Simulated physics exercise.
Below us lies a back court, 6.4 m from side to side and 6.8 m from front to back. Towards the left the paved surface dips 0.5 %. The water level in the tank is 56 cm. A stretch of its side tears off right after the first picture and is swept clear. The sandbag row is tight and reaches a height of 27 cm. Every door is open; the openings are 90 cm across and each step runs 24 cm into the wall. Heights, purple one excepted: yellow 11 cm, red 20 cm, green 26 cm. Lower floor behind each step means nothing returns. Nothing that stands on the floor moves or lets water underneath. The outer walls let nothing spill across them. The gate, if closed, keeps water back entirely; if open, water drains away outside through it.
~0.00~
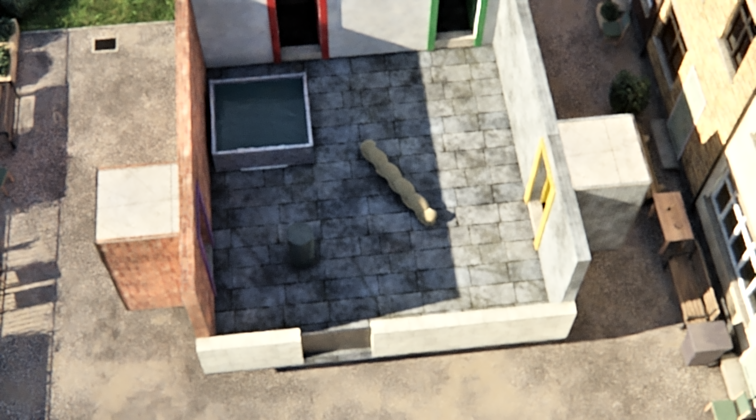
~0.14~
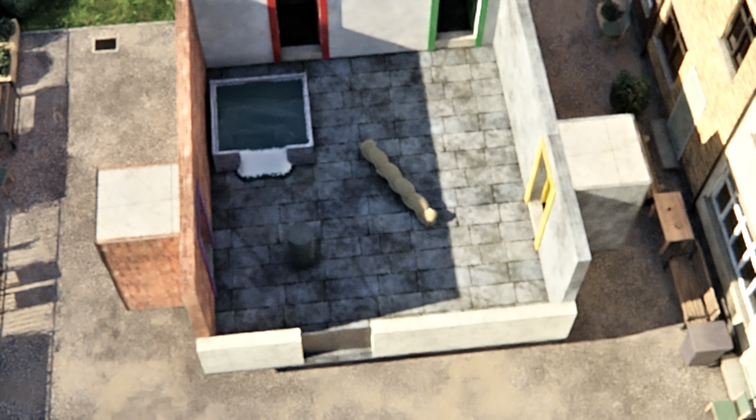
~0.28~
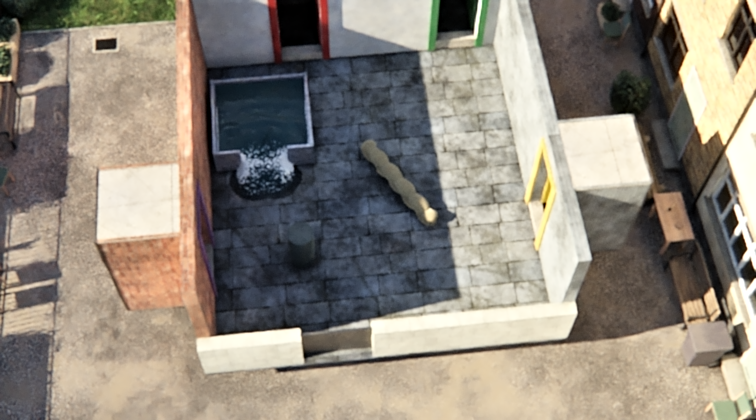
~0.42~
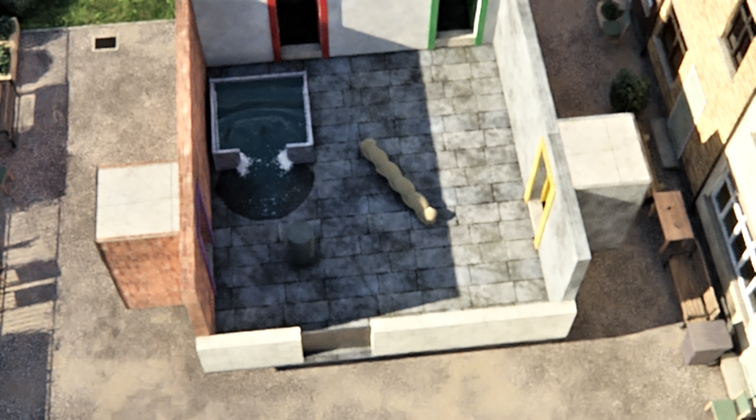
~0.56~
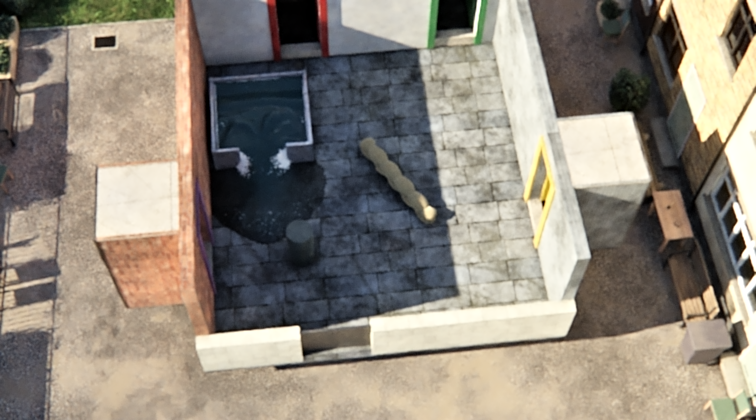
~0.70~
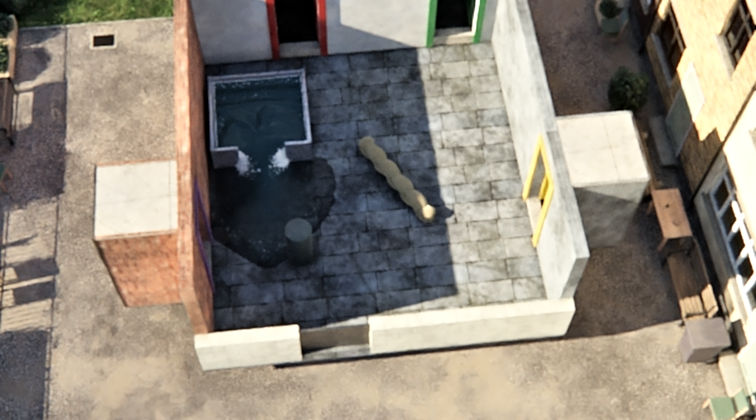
Water bursts from the front of the tank and spreads across the paving around a post.
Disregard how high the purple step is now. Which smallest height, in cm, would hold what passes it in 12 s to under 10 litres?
It would have to be roughly 11 cm high.
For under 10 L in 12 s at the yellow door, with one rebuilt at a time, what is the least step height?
Yellow door, minimum about 8.0 cm.
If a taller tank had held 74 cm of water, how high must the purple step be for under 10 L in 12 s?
Required height: Approx. 15 cm.
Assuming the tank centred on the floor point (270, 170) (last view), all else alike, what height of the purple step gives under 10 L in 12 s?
Then it needs to be around 12.0 cm high.
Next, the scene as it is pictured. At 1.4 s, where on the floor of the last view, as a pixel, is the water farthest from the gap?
Lab note: Front tip approx. at (244, 349).
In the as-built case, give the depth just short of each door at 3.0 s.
Centimetres: Yellow = 0, red = 0, purple = 10, green = 0.
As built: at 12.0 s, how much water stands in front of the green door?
Depth: Near 6.5 cm.
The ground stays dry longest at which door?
Red.
After 1.4 s water covers 20 % of the floor, deepest (31 cm) near (262, 168); 14 cm at the purple door, 0 litres in over its 22 cm step.
After 3.0 s water covers 40 % of the floor, deepest (28 cm) near (215, 351); 10 cm at the purple door, 0 litres in over its 22 cm step.
After 12.0 s water covers 95 % of the floor, deepest (8 cm) near (397, 333); 6 cm at the purple door, 0 litres in over its 22 cm step.
At the purple door as built, the water arrived by 1.0 s and peaked near 16 cm at 4.6 s.
With a step of 9 cm, 24 litres would have come in within the 12 s; with 14 cm, 2 litres. So under 10 litres takes about 11 cm.
